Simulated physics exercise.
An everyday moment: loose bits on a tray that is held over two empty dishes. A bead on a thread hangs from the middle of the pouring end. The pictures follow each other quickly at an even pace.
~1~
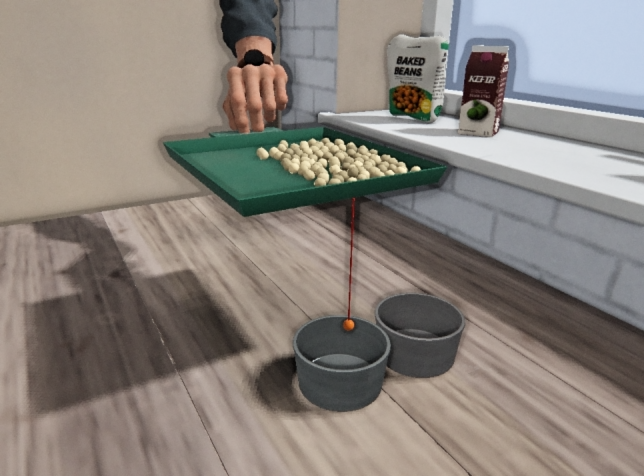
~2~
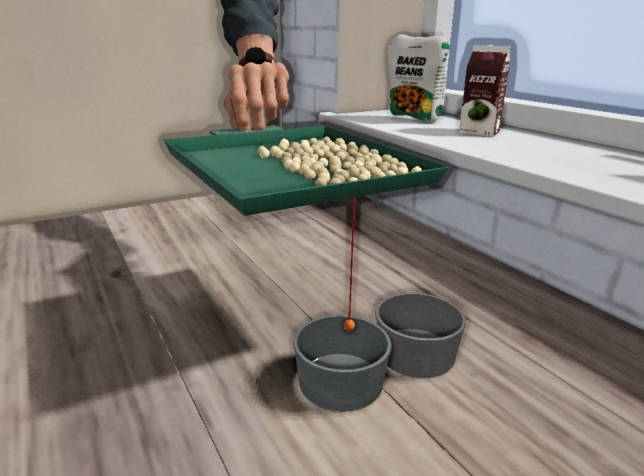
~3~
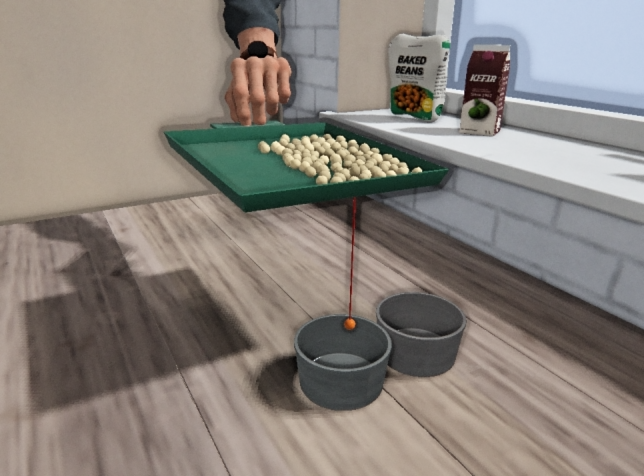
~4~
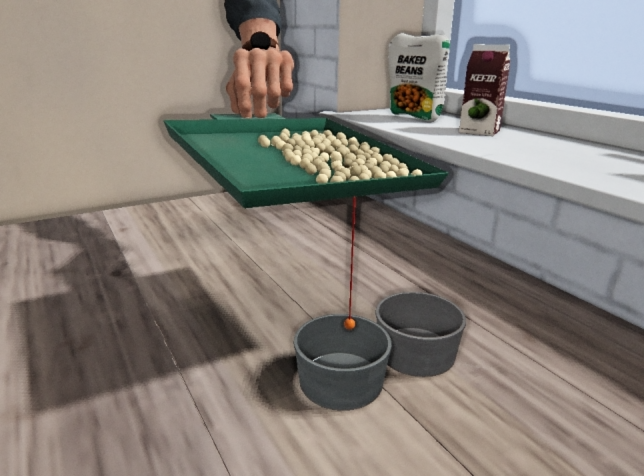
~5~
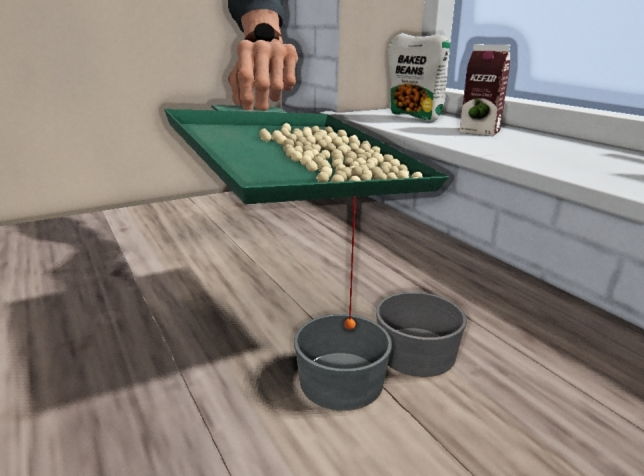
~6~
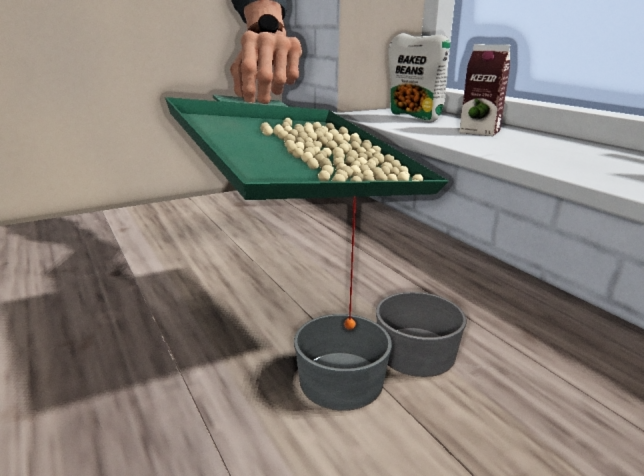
To begin with, a hand holds a green tray of macadamia nuts level above two empty grey dishes, a bead hanging on a thread from its pouring end. The hand then lifts slightly and the tray gradually tilts a little toward its right corner, while the nuts barely shift.
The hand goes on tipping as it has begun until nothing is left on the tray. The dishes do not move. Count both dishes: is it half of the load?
Together they catch over half.
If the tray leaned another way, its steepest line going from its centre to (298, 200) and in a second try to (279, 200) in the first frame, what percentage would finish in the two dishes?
The first gives 0 %, the second 0 %.
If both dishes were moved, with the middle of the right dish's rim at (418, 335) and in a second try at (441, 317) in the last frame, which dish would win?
First the right one, then the right dish.
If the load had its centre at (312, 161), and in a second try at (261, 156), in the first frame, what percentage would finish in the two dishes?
The first gives 90 %, the second 90 %.
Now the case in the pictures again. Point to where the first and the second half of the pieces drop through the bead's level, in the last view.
The first part at (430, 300); the rest at (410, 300).
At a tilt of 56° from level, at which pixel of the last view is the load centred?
At about (377, 154).
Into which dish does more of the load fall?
It is the right one.
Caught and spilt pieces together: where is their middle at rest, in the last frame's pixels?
At about (419, 336).
Just after the last frame, tray tipped steeply; every one on the tray.
A moment on, tray tipped right over; about a tenth on the tray; the larger part in the right dish; about a tenth outside both; about a tenth in the air.
Further on, tray tipped past a quarter turn; almost all in the right dish; about a tenth outside both.
When it is over, tray tipped past a quarter turn; not one in the left dish; almost all in the right dish; about a tenth outside both.
